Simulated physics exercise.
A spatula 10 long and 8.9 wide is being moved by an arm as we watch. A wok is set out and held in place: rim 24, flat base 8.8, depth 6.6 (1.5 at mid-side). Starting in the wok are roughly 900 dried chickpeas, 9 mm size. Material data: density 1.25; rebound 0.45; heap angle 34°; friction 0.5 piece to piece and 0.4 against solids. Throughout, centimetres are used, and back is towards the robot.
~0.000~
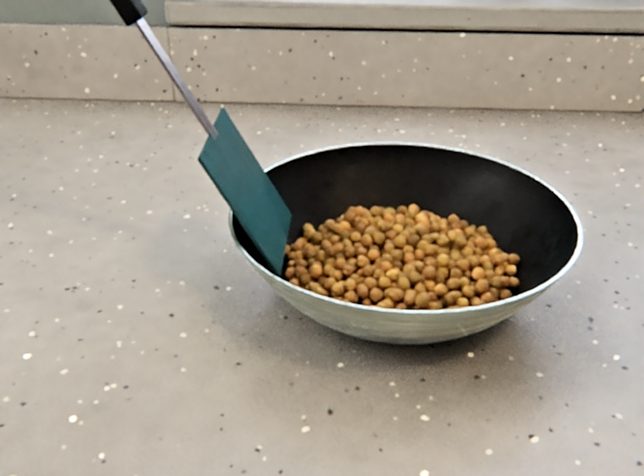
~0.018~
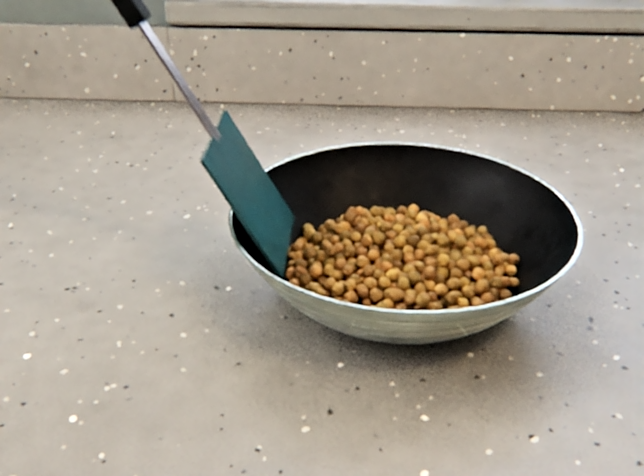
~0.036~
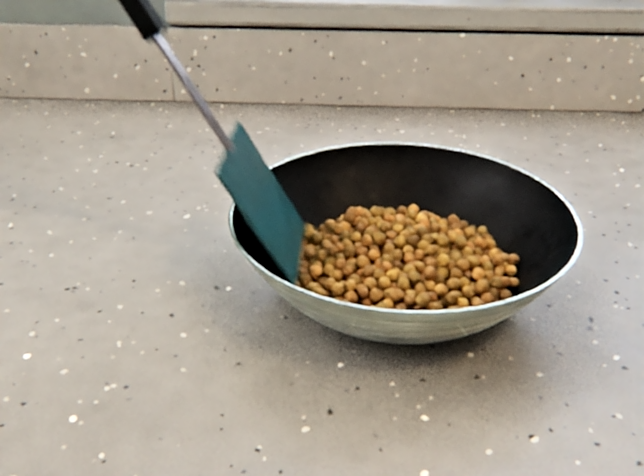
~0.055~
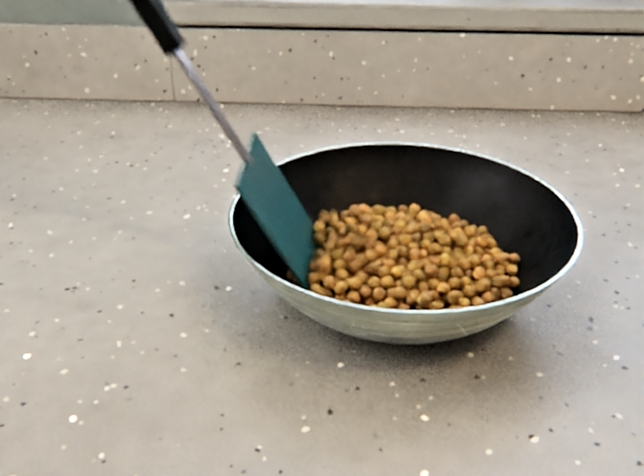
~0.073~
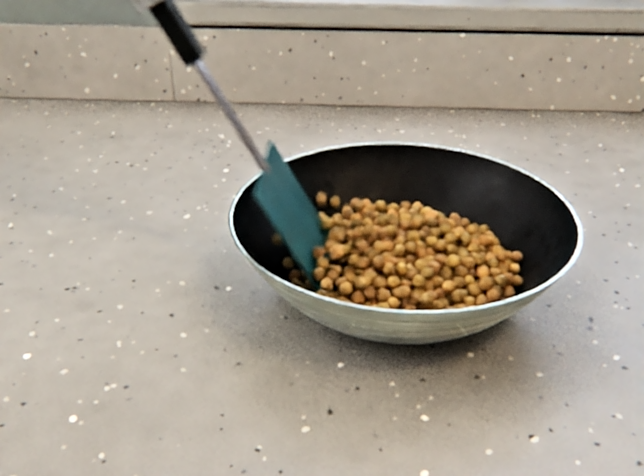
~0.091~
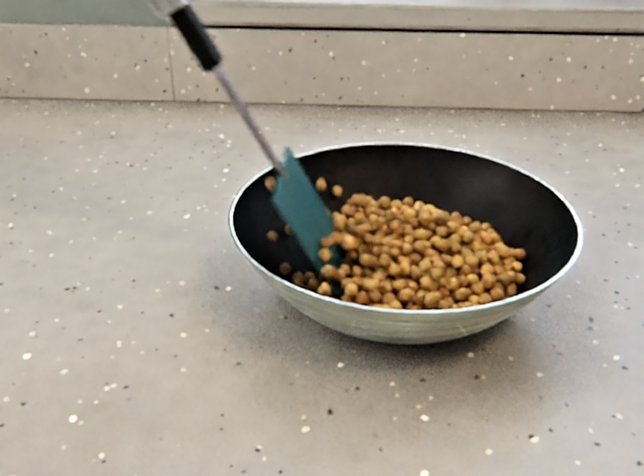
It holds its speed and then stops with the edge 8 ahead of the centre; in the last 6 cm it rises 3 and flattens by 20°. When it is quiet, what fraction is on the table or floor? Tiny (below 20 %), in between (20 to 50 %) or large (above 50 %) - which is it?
In between, so 20 to 50 %.
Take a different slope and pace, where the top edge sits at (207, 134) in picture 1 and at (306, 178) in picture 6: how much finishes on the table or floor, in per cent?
Close to 40 in a hundred.
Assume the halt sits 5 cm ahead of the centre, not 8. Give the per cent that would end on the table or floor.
It would be near 0 per cent.
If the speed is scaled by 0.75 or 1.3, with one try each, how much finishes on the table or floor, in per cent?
Roughly 20 % and roughly 35 %.
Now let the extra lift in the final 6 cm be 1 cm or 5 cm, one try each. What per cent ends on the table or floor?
Result, in order: Approx. 25 % and 25 %.
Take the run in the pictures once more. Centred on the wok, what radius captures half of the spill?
It's around 22 cm.
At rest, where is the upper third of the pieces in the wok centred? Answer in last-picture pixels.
You'll find it at about (496, 263).
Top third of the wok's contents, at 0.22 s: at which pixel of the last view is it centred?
(499, 224).
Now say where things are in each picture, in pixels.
Spatula top edge at (211, 131), sloping 61°; upper third of the load around (397, 255), from x 285 to 515, top at y 210; 900 in the wok, in the first frame.
Spatula top edge at (214, 134), sloping 61°; upper third of the load around (397, 255), from x 285 to 515, top at y 210, in the second frame.
Spatula top edge at (228, 145), sloping 61°; upper third of the load around (399, 255), from x 285 to 515, top at y 210, in the third frame.
Spatula top edge at (246, 158), sloping 61°; upper third of the load around (398, 254), from x 280 to 515, top at y 210, in the fourth frame.
Spatula top edge at (264, 166), sloping 61°; upper third of the load around (401, 250), from x 275 to 515, top at y 200, in the fifth frame.
Spatula top edge at (281, 172), sloping 61°; upper third of the load around (407, 251), from x 270 to 520, top at y 185; 900 in the wok, in the sixth frame.
After 0.15 s, sloping 61°, highest piece 11 above the table; 900 in the wok.
After 0.22 s, sloping 52°, highest piece 11 above the table; 899 in the wok, 1 on the blade or in flight.
After 0.45 s, sloping 41°, highest piece 10 above the table; 626 in the wok, 121 on the table or floor, 153 on the blade or in flight.
After 1.50 s, sloping 41°, highest piece 7 above the table; 623 in the wok, 277 on the table or floor.
At rest, 623 in the wok, 277 on the table or floor. That is 31 % on the table or floor.
